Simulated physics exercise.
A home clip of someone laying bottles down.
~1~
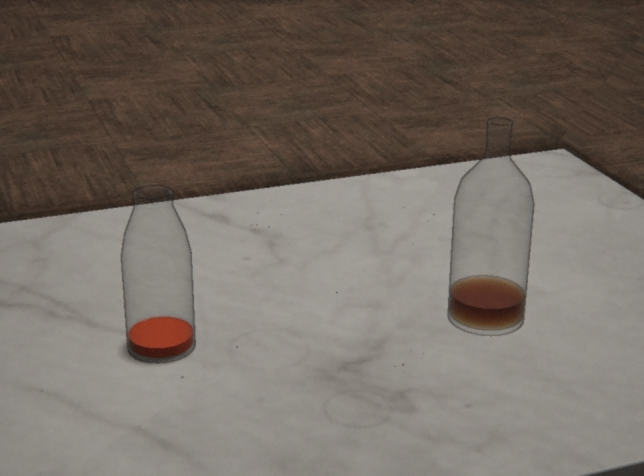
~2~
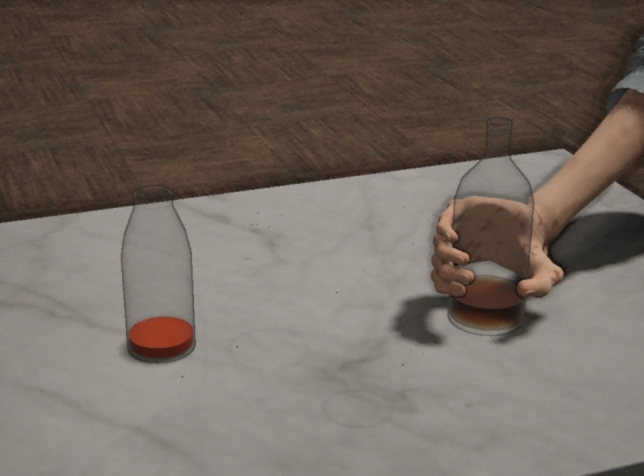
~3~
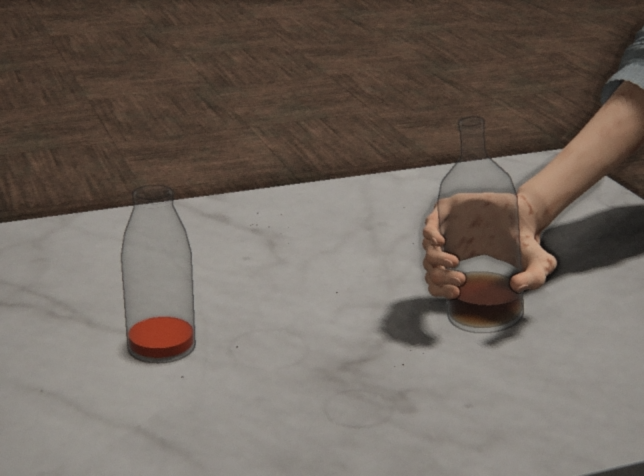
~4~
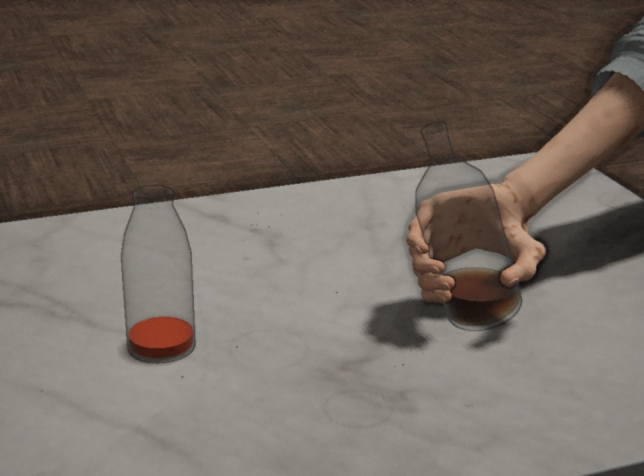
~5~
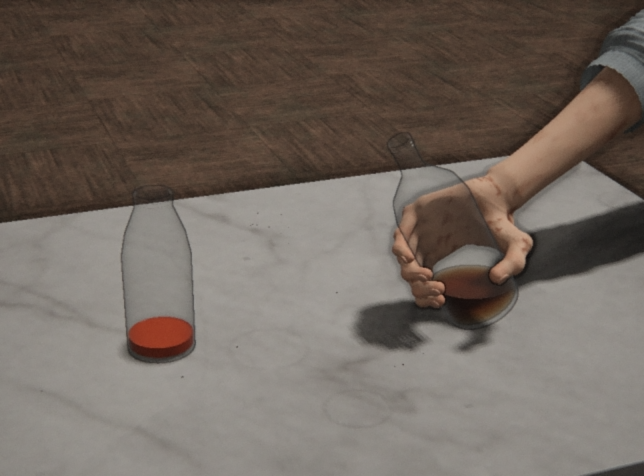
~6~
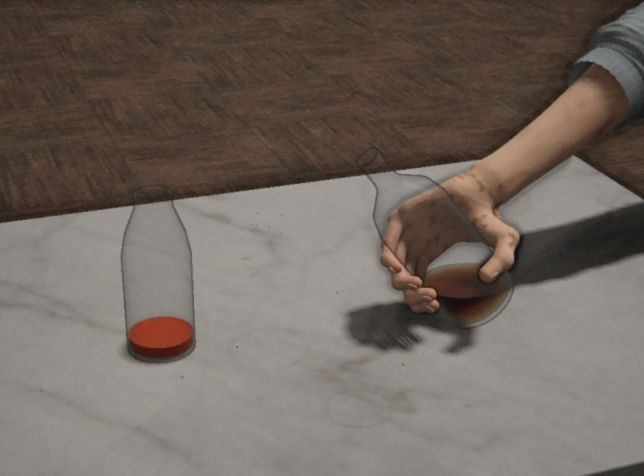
On a pale marble table, a hand grasps the right of two nearly empty open bottles and tilts it to the left.
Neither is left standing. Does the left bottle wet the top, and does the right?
The left one stays dry and the right one stays dry.
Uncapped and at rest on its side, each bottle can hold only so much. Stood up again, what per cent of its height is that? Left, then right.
Roughly 16 per cent, then 26 per cent.
Soon after, the right bottle is nearly down; right bottle, nothing comes out.
Later, the right bottle lies flat; right bottle, nothing comes out.
In the end, both lie flat; right bottle, nothing comes out; left bottle, nothing comes out.
